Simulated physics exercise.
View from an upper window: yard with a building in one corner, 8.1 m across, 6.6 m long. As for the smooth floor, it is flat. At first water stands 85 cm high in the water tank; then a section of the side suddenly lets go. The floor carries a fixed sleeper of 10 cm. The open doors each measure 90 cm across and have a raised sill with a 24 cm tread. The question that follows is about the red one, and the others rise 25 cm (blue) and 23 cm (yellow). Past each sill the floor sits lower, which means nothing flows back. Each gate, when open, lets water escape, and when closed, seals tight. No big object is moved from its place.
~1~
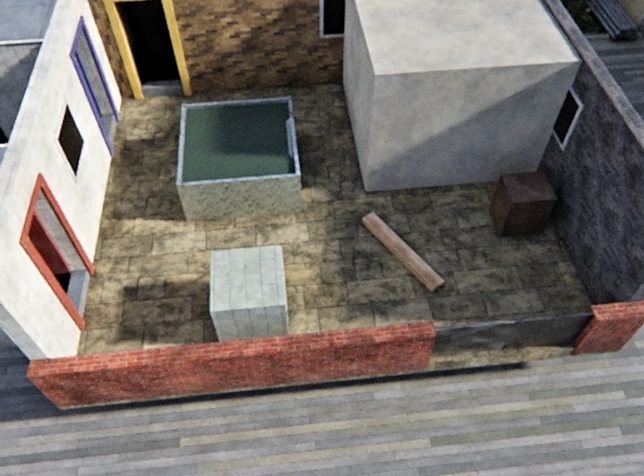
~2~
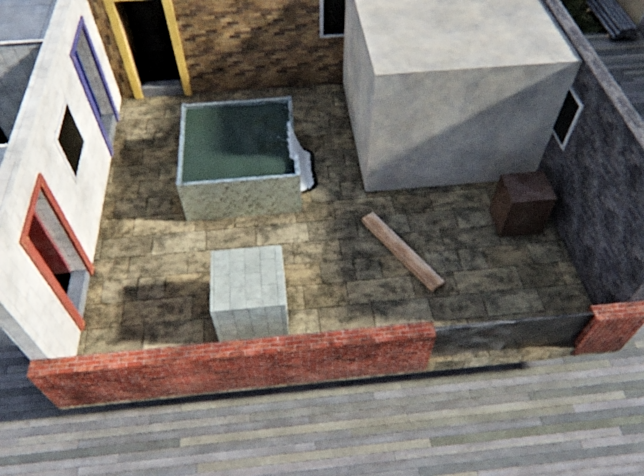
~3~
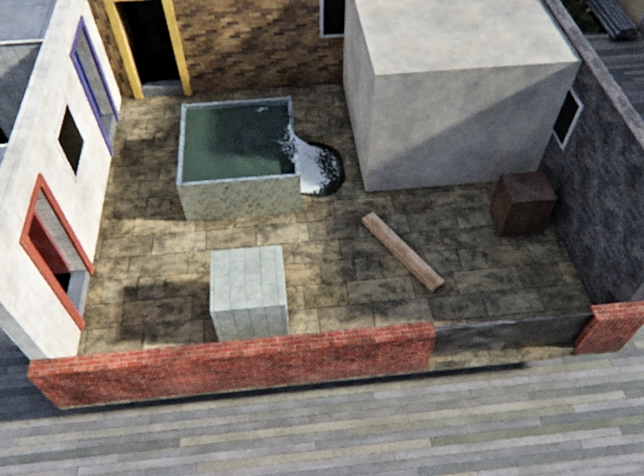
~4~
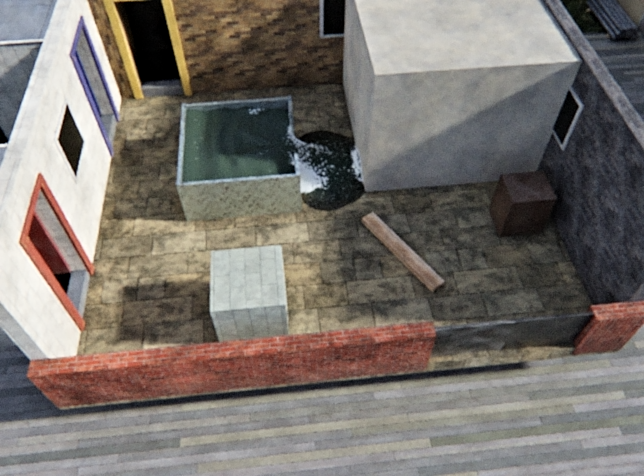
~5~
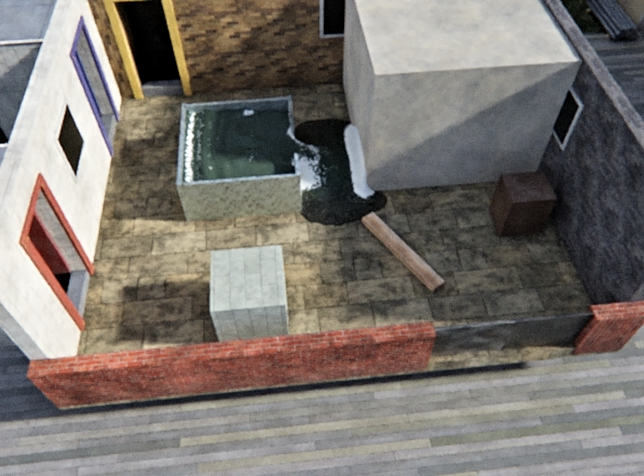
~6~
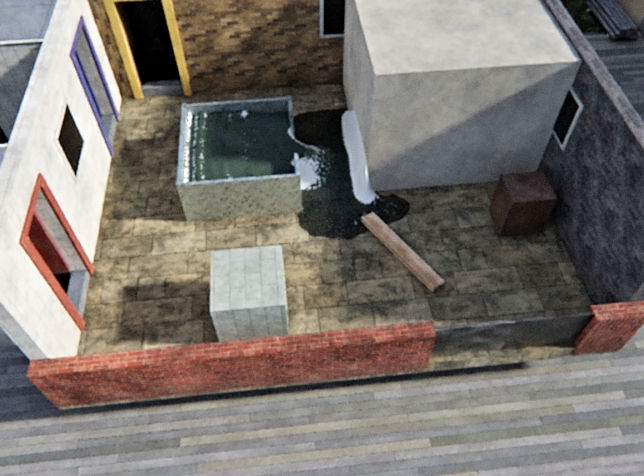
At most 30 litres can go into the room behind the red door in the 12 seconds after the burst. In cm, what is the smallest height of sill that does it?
Roughly 9 cm high.
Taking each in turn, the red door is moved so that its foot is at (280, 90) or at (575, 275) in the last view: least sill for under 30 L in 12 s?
Around 16 and 8.5 cm respectively.
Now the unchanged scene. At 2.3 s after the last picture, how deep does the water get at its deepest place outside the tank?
Close to 36 centimetres.
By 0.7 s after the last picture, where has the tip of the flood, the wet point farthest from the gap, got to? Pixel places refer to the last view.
Around (496, 254).
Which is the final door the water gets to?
Answer: The red door.
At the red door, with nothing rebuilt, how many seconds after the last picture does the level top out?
Peak time: Around 9.0 s.
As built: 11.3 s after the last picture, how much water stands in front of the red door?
Lab note: Depth approx. 11.0 cm.
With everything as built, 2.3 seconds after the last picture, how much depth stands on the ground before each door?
Door depths (cm): Blue = 5, red = 0, yellow = 5.
Then, 0.7 s after the last picture water covers 20 % of the floor, deepest (58 cm) near (352, 167); it has not reached the red door.
Then, 2.3 s after the last picture water covers 60 % of the floor, deepest (36 cm) near (352, 167); it has not reached the red door.
Then, 11.3 s after the last picture water covers 95 % of the floor, deepest (14 cm) near (221, 228); 11 cm at the red door, 0 litres in over its 19 cm sill.
At the red door as built, the water peaked near 14 cm, 8.9 s after the last picture.
With a sill of 7.5 cm, 55 litres would have come in within the 12 s; with 10 cm, 19 litres. So under 30 litres takes about 9 cm.
